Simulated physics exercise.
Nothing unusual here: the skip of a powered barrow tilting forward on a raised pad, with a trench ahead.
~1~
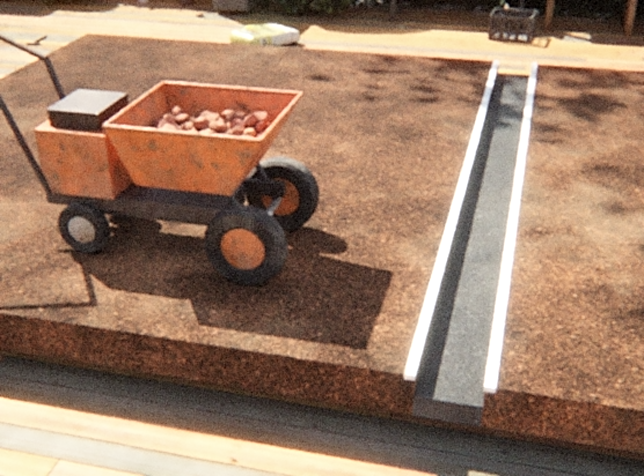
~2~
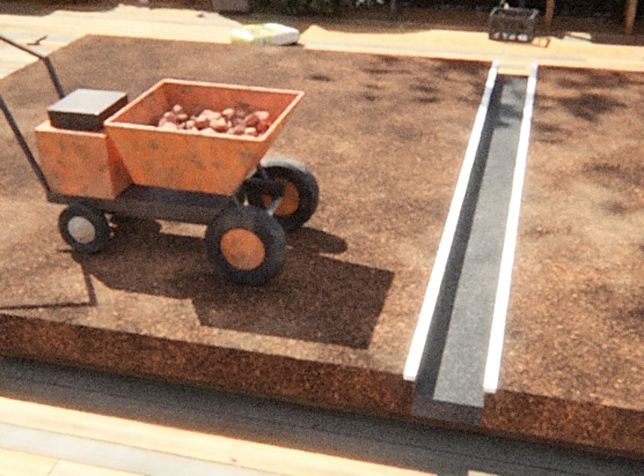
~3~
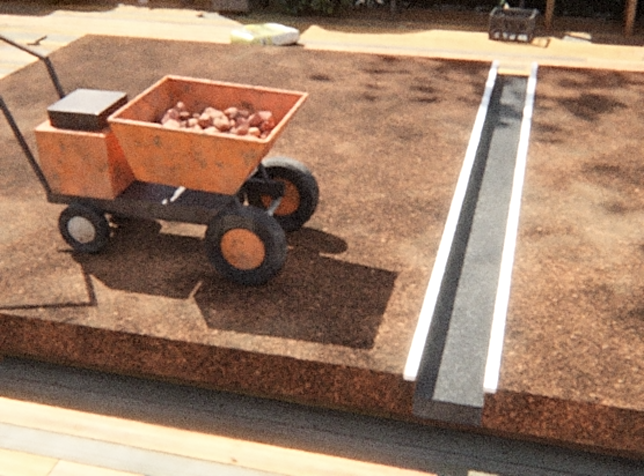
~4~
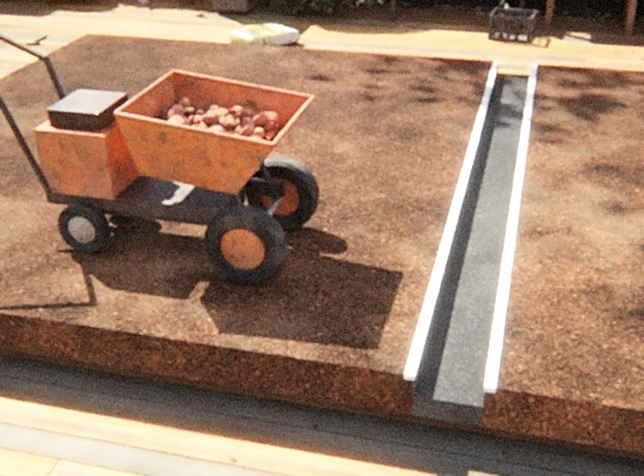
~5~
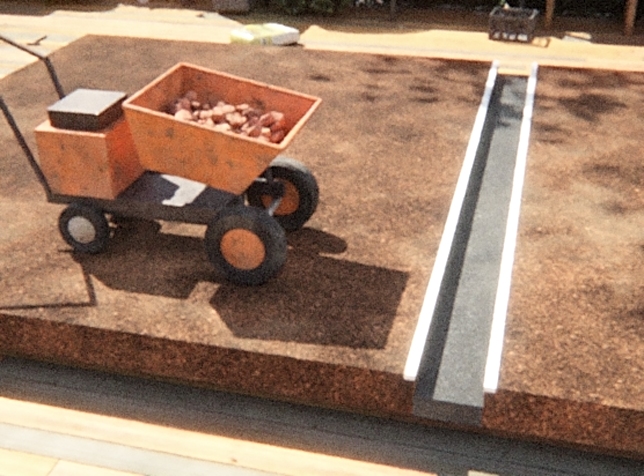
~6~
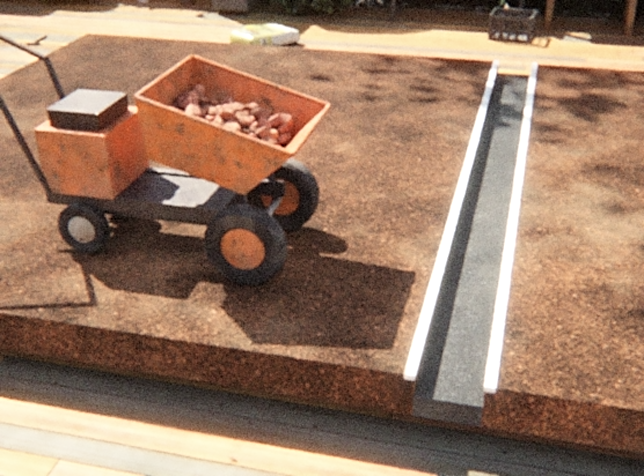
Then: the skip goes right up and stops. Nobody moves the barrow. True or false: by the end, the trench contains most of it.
False.
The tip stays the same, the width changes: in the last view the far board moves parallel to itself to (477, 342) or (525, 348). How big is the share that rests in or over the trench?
The first gives 30 %, the second 30 %.
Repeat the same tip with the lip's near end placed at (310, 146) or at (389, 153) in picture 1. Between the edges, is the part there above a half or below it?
Try 1 - the lion's share; try 2 - short of half.
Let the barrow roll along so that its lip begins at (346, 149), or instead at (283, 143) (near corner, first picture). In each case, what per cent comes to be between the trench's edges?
You'd get around 80 in a hundred, then 40 in a hundred.
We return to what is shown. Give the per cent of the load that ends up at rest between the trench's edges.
About 30 per cent.
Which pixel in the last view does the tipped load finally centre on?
I'd place the middle at about (411, 266).
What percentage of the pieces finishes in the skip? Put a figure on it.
Around 10 in a hundred.
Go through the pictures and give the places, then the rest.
In the first frame, lip of the skip near (261, 141), level; top of the load near (211, 137), lumps of rubble; first edge of the trench near (421, 334); far edge near (496, 344), the trench under half as wide as the skip, and shallow for its width.
In the second frame, lip of the skip near (262, 142), level; top of the load near (212, 136).
In the third frame, lip of the skip near (267, 143), tipped barely; top of the load near (200, 129).
In the fourth frame, lip of the skip near (273, 145), tipped a little; top of the load near (193, 131).
In the fifth frame, lip of the skip near (282, 149), tipped a little; top of the load near (199, 127).
In the sixth frame, lip of the skip near (292, 155), tipped clearly; top of the load near (191, 120); first edge of the trench near (421, 334); far edge near (496, 344).
Shortly afterwards, skip tipped steeply; the whole lot in the skip.
Next, skip tipped right over; all but a few in the skip; a little short of the trench; only a few falling.
Some moments later, skip tipped right over; near a quarter in the skip; near half short of the trench; near a quarter in or heaped over the trench; only a few beyond it.
In the end, skip tipped right over; a little in the skip; near two thirds short of the trench; near a quarter in or heaped over the trench; only a few beyond it.
